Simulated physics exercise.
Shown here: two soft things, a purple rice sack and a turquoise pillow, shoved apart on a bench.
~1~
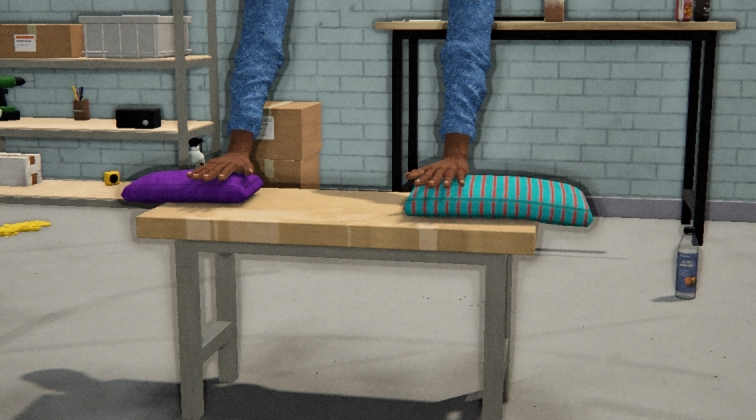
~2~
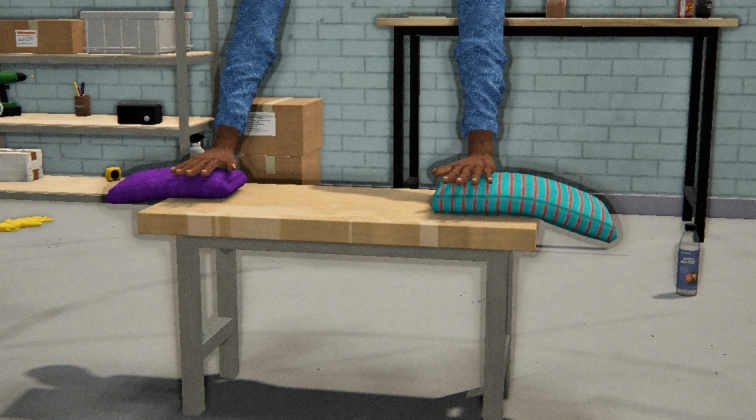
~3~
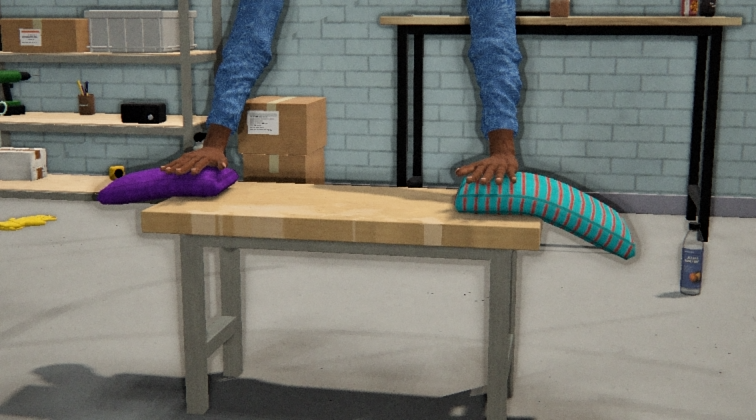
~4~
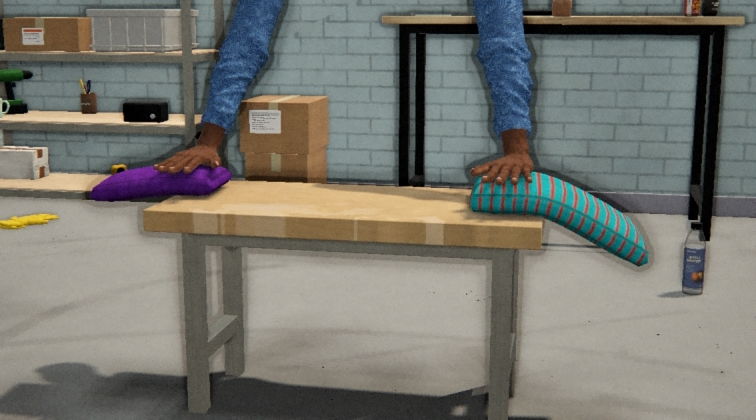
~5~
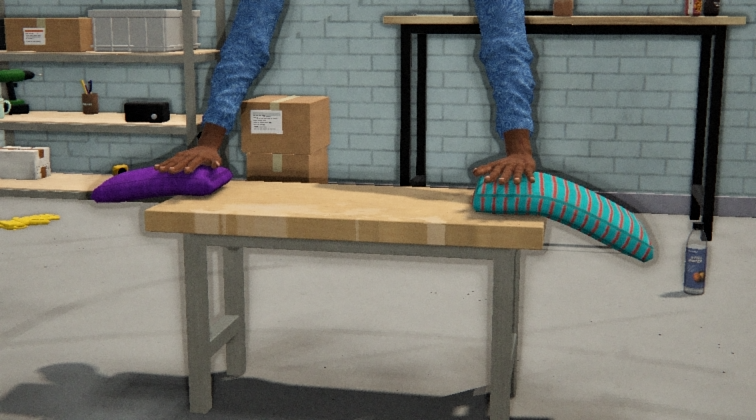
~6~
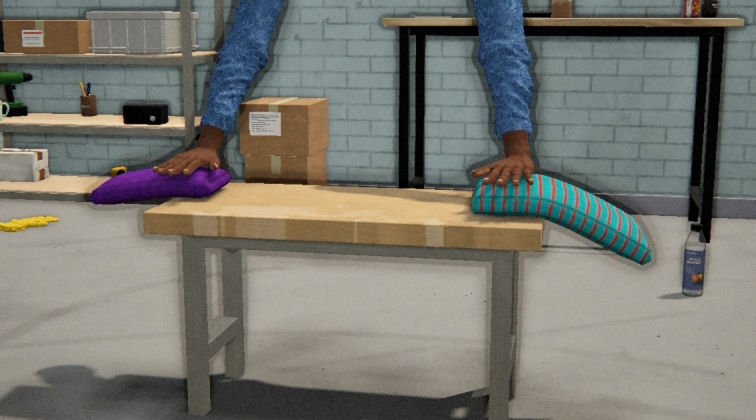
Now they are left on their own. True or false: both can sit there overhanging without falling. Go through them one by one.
One by one, the purple rice sack falls; the turquoise pillow falls.
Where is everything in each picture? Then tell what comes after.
The first frame shows rice sack tip (132, 192); pillow tip (586, 214).
The second frame shows rice sack tip (117, 194); pillow tip (610, 230).
The third frame shows rice sack tip (109, 195); pillow tip (627, 246).
The fourth frame shows rice sack tip (102, 192); pillow tip (640, 253).
The fifth frame shows rice sack tip (103, 193); pillow tip (645, 249).
The sixth frame shows rice sack tip (101, 195), well over half past the edge; pillow tip (643, 251), well over half past the edge.
Then, 0.24 s later than the last view, rice sack tipping outwards near (160, 208); pillow tipping outwards near (568, 224).
Then, 0.48 s later than the last view, rice sack on the floor near (159, 342); pillow falling near (580, 335).
Then, 0.72 s later than the last view, rice sack on the floor near (135, 362); pillow on the floor near (634, 383).
Finally, rice sack on the floor near (134, 367); pillow on the floor near (650, 411). The purple rice sack goes down and the turquoise pillow slumps off the end.
